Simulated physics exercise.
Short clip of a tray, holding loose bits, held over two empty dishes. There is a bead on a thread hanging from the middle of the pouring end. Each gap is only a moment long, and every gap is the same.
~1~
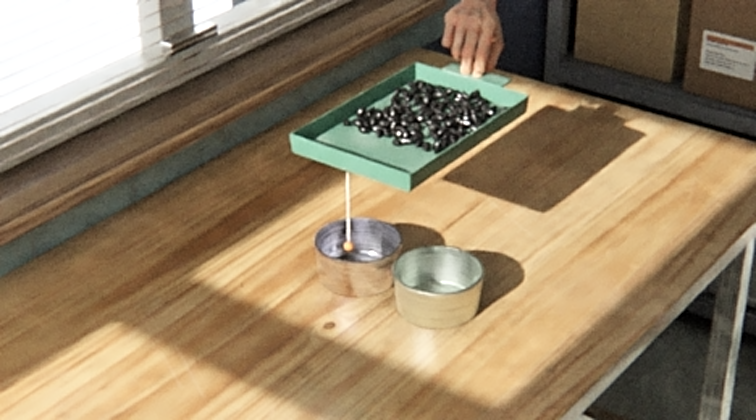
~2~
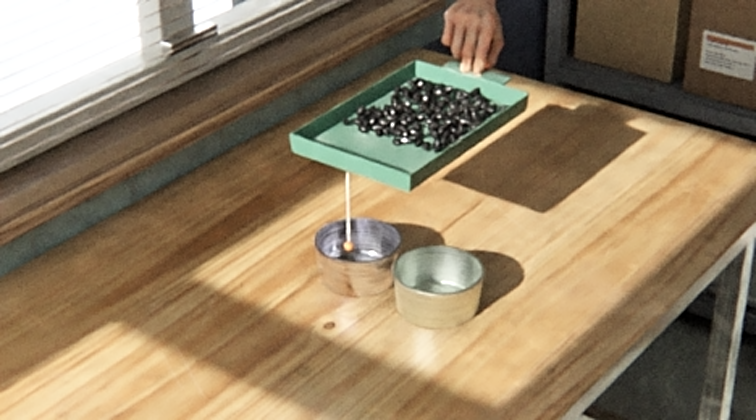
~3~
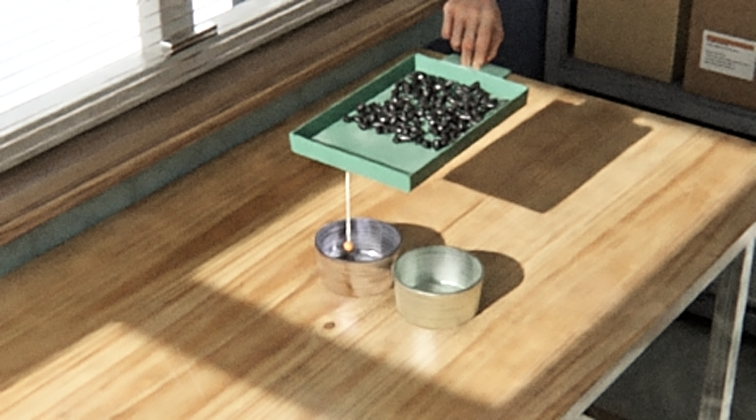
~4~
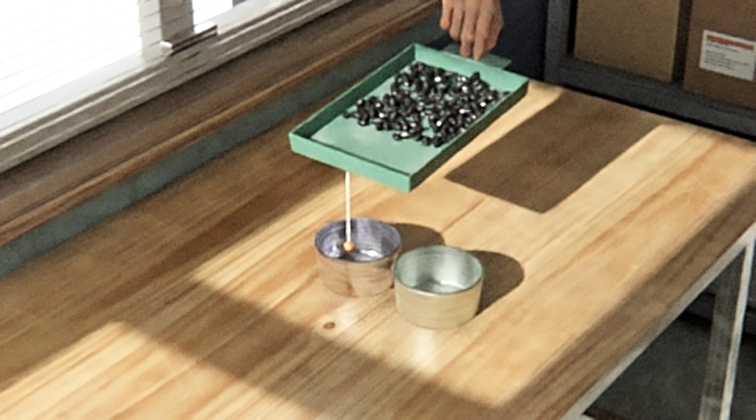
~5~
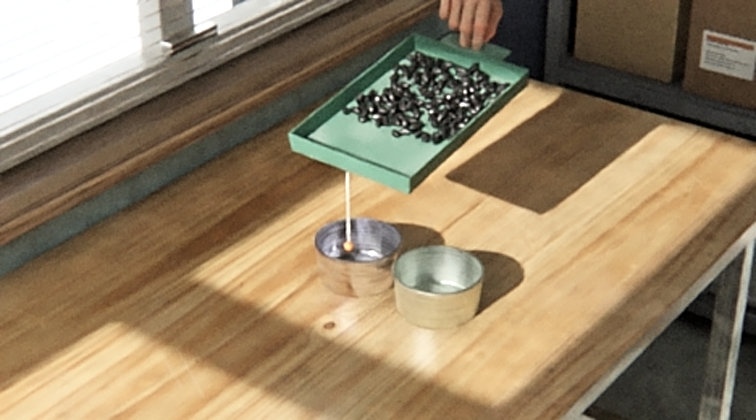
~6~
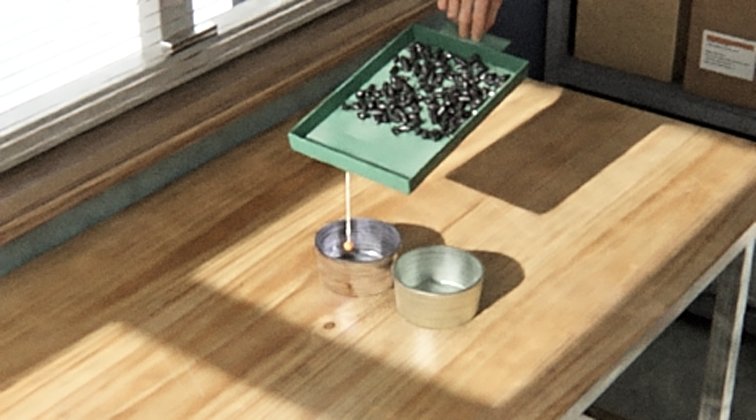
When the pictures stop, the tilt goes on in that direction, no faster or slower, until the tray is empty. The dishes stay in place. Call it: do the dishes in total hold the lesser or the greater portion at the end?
In total they hold the lesser portion.
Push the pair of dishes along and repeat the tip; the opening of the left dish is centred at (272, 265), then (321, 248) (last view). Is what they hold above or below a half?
Result - try one, past the halfway mark; try two, below the halfway mark.
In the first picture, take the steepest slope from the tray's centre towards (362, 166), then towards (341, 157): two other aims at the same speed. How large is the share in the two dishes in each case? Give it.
Lab note: Case 1 near 0 %, case 2 near 0 %.
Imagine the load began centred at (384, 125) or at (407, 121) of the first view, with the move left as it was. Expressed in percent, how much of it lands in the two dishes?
0 % and 0 %.
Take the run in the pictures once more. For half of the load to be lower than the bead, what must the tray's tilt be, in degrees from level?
Tilt: Around 110 degrees.
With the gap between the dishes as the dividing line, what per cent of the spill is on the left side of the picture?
That would be roughly 90 per cent.
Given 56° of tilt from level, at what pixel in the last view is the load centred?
Centre estimate: (376, 144).
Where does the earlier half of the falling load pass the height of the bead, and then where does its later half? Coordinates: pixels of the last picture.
The early half goes through (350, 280), the late half through (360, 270).
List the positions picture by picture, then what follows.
The first frame shows corners of the pouring end (293, 134) and (409, 173), level; middle of the load (429, 114), black beans; left dish (332, 272); right dish (413, 304); bead on its thread (349, 246).
The second frame shows corners of the pouring end (292, 134) and (409, 174), level; middle of the load (429, 113).
The third frame shows corners of the pouring end (292, 134) and (409, 175), tipped barely, lowest at the right corner; middle of the load (429, 108).
The fourth frame shows corners of the pouring end (292, 133) and (408, 176), tipped a little, lowest at the right corner; middle of the load (429, 102).
The fifth frame shows corners of the pouring end (291, 133) and (408, 177), tipped a little, lowest at the right corner; middle of the load (429, 96).
The sixth frame shows corners of the pouring end (290, 133) and (408, 179), tipped a little, lowest at the right corner; middle of the load (428, 89); left dish (332, 272); right dish (413, 304).
Just after the last frame, tray tipped steeply; almost all on the tray; just a few outside both; just a few in the air.
A moment on, tray tipped right over; almost all on the tray; just a few outside both; just a few in the air.
Further on, tray tipped past a quarter turn; just a few in the right dish; almost all outside both.
When it is over, tray tipped past a quarter turn; just a few in the right dish; not one in the left dish; almost all outside both.
